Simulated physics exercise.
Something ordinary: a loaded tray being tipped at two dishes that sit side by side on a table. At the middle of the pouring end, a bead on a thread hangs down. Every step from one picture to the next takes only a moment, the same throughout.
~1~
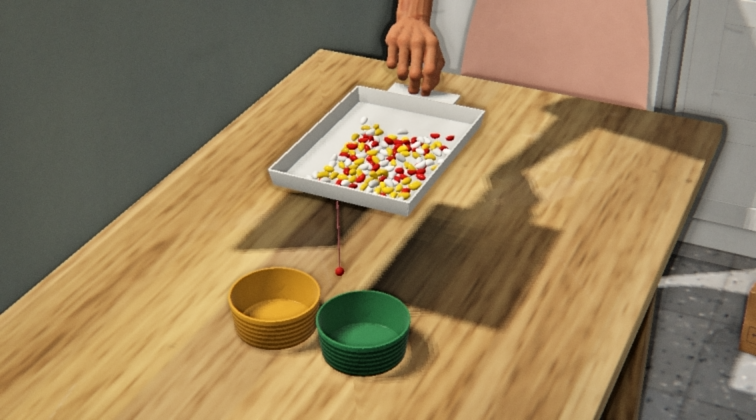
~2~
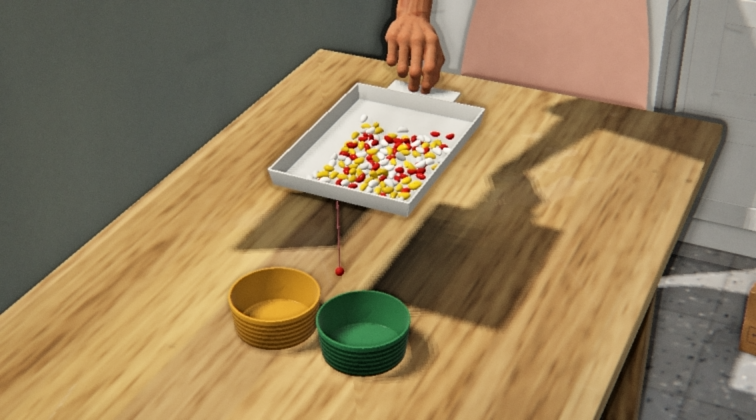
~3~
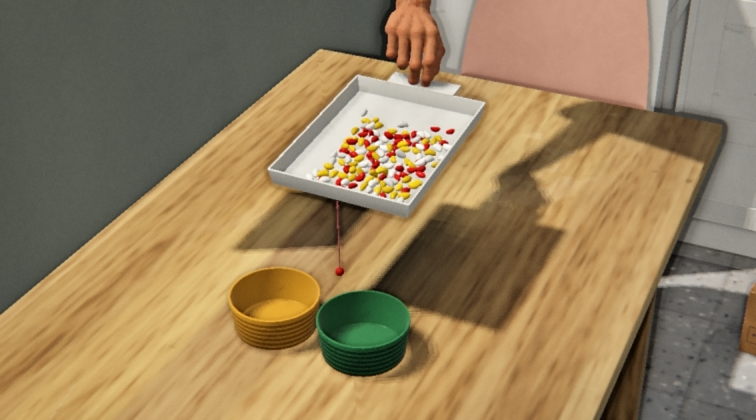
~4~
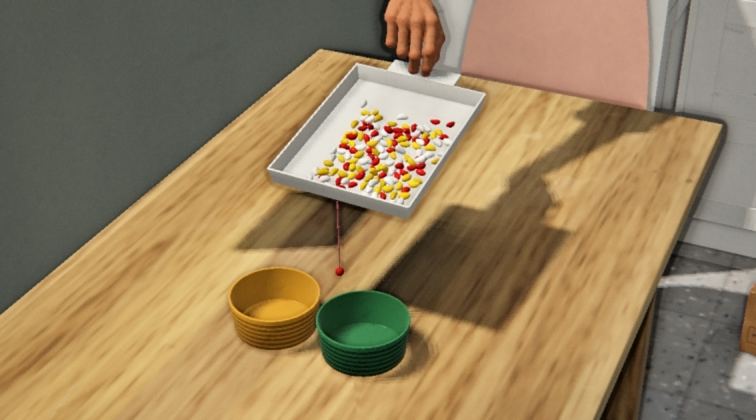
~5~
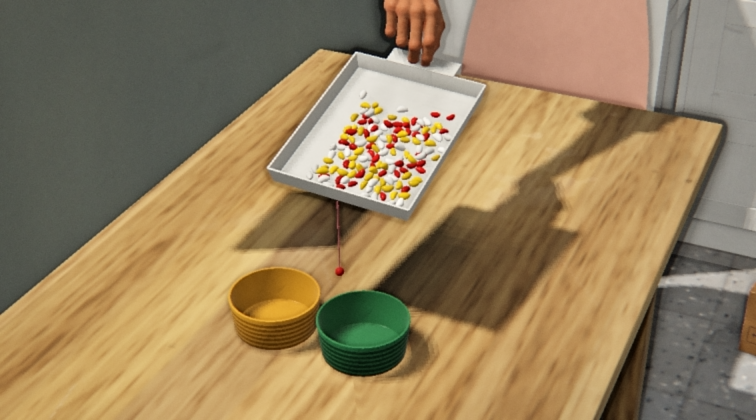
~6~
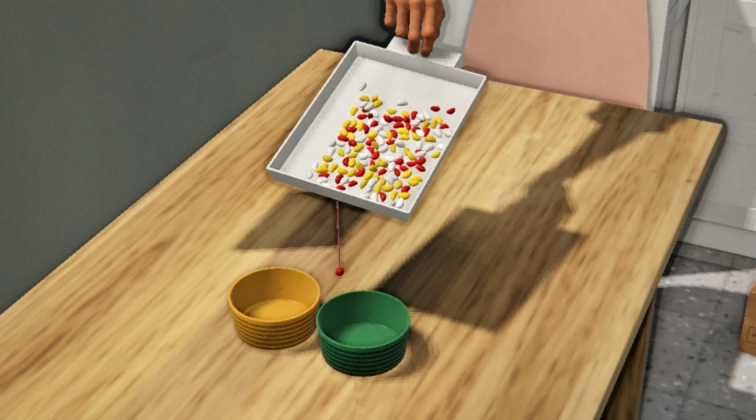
On a wooden table, a hand gradually raising the back of a white tray of jelly beans above yellow and green dishes.
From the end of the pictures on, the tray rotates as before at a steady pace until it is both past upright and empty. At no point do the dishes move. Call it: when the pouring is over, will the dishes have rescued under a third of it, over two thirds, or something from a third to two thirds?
I'd call it over two thirds rescued.
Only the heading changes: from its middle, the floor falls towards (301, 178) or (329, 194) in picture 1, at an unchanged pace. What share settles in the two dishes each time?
Near 50 % and, after that, 90 %.
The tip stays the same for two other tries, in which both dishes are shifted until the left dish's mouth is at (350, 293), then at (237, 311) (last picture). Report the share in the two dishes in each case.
I'd expect some 70 percent, and then some 30 percent.
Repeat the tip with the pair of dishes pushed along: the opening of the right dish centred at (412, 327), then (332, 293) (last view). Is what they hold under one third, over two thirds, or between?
In turn: Beyond two thirds; below one third.
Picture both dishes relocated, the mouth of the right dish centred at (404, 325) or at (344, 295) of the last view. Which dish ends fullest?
Tries in order: The one to the right, the one to the right.
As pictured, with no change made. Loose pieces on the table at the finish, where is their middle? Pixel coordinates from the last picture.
I'd mark it at about (413, 355).
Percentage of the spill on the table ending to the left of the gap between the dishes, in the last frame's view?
Close to 20 %.
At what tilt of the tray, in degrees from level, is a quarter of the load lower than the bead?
Approx. reading: About 105°.
Soon after the last picture, tray tipped steeply; all on the tray.
A little later, tray tipped past a quarter turn; most on the tray; a stray few in the right dish; about a quarter in the air.
Later still, tray tipped past a quarter turn; most in the right dish; a stray few in the left dish; about a quarter outside both.
At rest, tray tipped past a quarter turn; most in the right dish; a stray few in the left dish; about a quarter outside both.
